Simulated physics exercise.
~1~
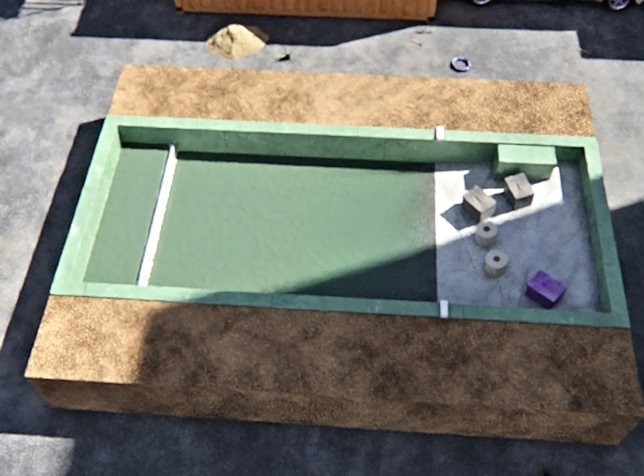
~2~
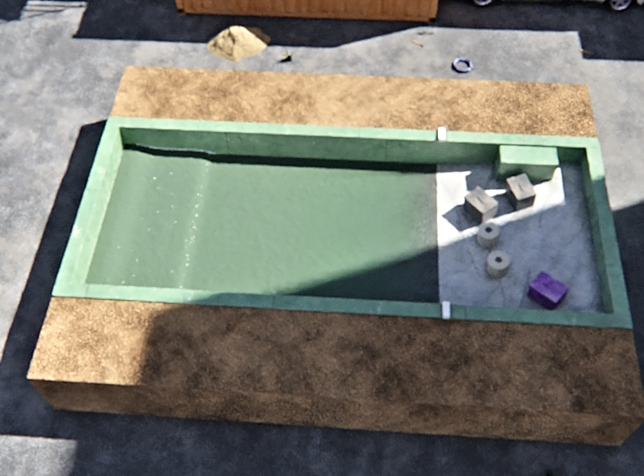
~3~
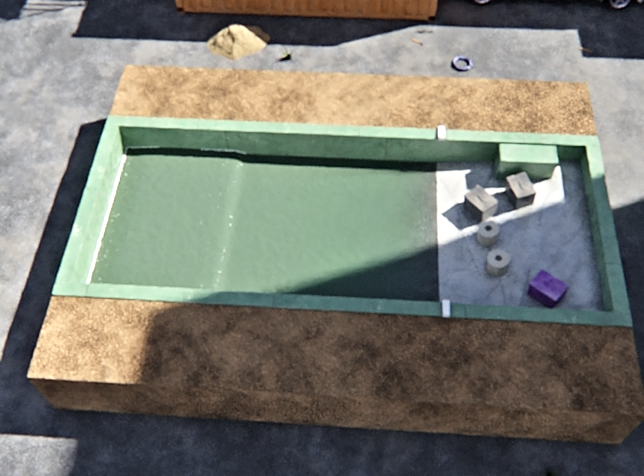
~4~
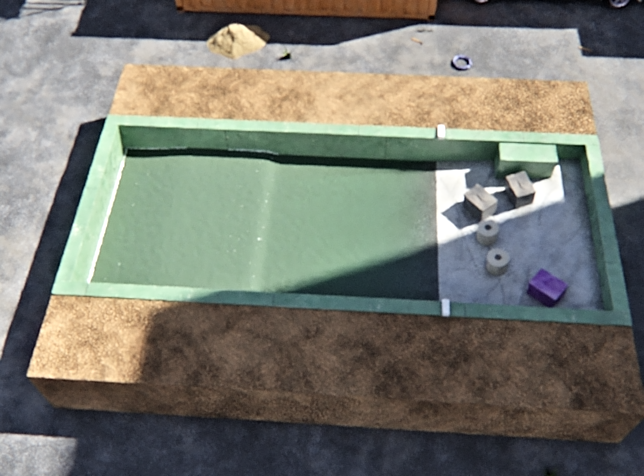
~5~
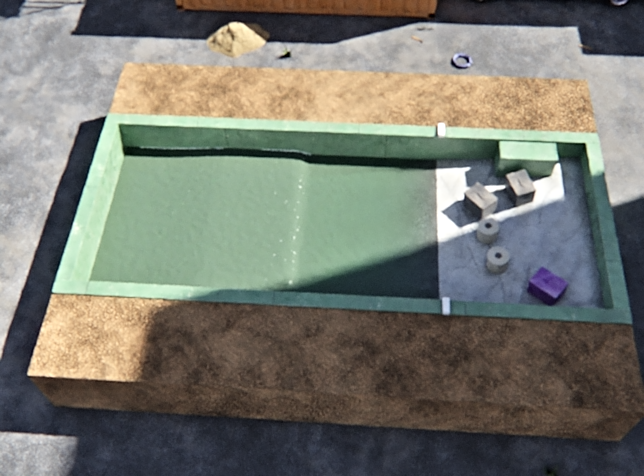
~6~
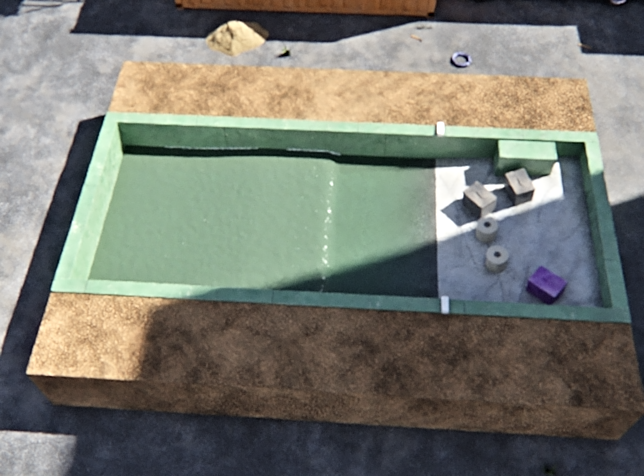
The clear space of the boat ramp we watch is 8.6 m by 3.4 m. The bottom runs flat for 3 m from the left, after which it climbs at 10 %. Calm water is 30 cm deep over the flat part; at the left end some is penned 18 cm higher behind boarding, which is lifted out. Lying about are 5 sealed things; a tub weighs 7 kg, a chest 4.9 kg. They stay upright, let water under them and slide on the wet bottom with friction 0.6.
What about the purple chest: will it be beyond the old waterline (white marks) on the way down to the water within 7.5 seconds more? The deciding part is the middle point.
I'd say the purple chest doesn't get there in time.
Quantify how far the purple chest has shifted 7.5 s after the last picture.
Close to 0 cm by then.
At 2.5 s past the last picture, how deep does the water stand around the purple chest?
Depth approx. 2 cm.
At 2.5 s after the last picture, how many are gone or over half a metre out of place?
The number comes to 0.
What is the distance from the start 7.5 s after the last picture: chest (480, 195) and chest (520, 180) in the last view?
60 cm, 5 cm.
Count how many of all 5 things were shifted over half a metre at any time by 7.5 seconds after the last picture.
The number is 1.
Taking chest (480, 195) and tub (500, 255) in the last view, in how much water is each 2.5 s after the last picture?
I'd put it at 4 cm and 5 cm respectively.
Then, 0.6 s after the last picture the purple chest is near (550, 281), 0.0 m from its start, aground; 0 of 5 are over the mark; 0 afloat.
Then, 2.5 s after the last picture the purple chest is near (550, 281), 0.0 m from its start, aground; 0 of 5 are over the mark; 1 afloat.
Then, 4.8 s after the last picture the purple chest is near (550, 281), 0.0 m from its start, aground; 0 of 5 are over the mark; 0 afloat.
Then, 7.5 s after the last picture the purple chest is near (550, 281), 0.0 m from its start, aground; 0 of 5 are over the mark; 0 afloat.
